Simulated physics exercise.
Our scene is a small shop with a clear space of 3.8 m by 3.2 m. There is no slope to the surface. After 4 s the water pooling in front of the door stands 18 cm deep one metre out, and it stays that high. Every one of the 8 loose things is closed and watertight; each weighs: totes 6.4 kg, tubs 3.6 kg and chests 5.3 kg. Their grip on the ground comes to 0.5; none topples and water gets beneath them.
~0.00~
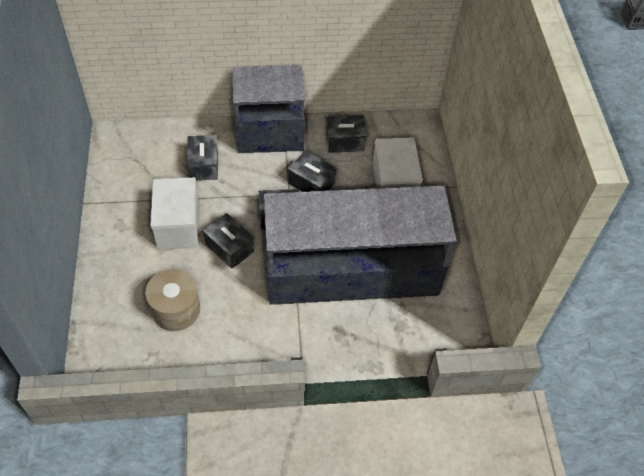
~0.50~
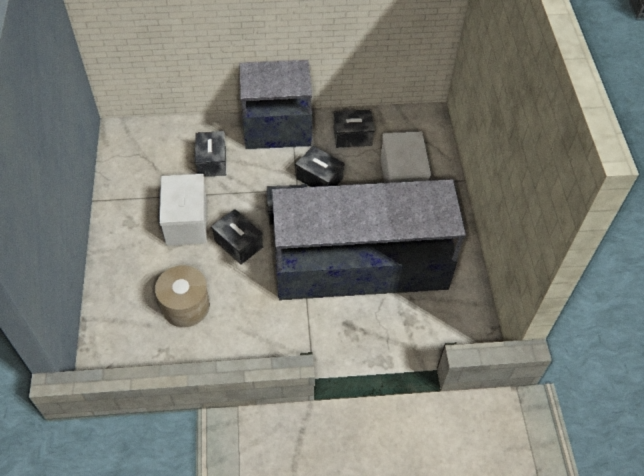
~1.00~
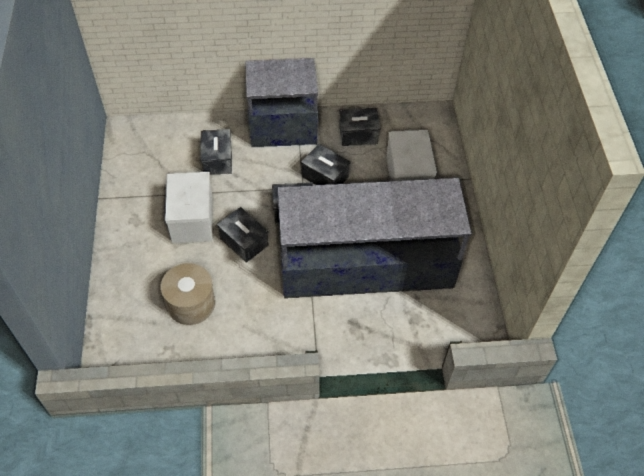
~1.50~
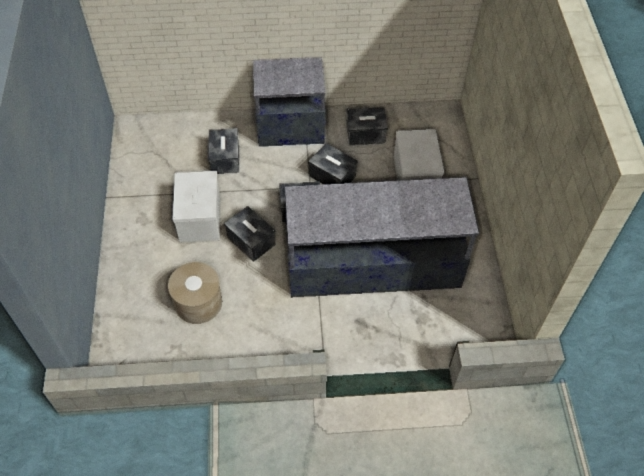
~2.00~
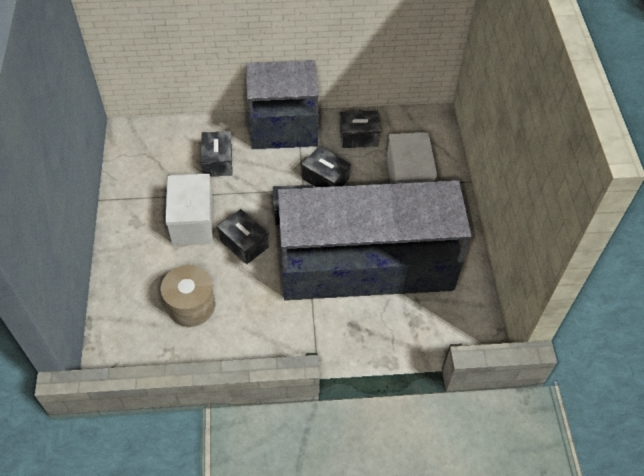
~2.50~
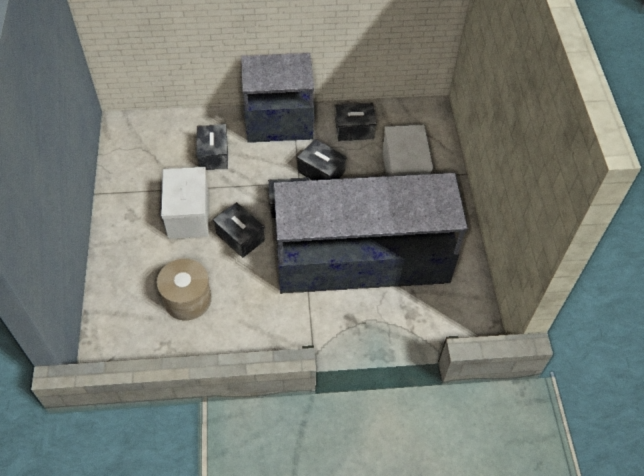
Water crept over the pale paving outside the small open-topped shop, covered it, and then edged through the doorway onto the floor, while the boxes, the long counter and the round tub stayed put.
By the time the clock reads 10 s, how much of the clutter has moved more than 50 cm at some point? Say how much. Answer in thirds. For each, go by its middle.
Under a third.
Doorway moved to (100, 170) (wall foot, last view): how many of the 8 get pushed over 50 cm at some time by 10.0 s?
The answer then is 7.
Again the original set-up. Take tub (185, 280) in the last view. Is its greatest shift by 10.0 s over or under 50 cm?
I'd call it farther.
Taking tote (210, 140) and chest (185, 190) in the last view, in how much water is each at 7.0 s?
Depths: Near 0 cm, then near 1 cm.
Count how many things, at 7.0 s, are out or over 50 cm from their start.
The answer is 1.
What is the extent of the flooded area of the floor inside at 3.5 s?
Some 1.0 m2 of it.
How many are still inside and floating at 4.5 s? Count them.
My tally comes to 0.
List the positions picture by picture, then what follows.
A tote at (228, 234) rests on the ground; a tub at (171, 291), on the bottom; water covers 0.0 m2; 0 of 8 have shifted, in the first picture.
A tote at (237, 230) rests on the ground; a tub at (181, 287), on the bottom; 0.0 m2 under water; 0 of 8 have shifted, in the second picture.
A tote at (243, 228), on the bottom; a tub at (186, 285), on the bottom; water covers 0.0 m2; 0 of 8 have shifted, in the third picture.
A tote at (250, 227) rests on the ground; a tub at (194, 284), on the bottom; 0.0 m2 under water; 0 of 8 have shifted, in the fourth picture.
A tote at (243, 230), on the bottom; a tub at (187, 287), on the bottom; water covers 0.0 m2; 0 of 8 have shifted, in the fifth picture.
A tote at (239, 223), on the bottom; a tub at (183, 280), on the bottom; water covers 0.3 m2; 0 of 8 have shifted, in the sixth picture.
After 3.5 s 0 of 8 are over 50 cm from their spots; 0 afloat.
After 4.5 s 0 of 8 are over 50 cm from their spots; 0 afloat.
After 7.0 s 1 of 8 are over 50 cm from their spots; 1 afloat.
After 10.0 s 1 of 8 are over 50 cm from their spots, and 1 have been at some point; 4 afloat.
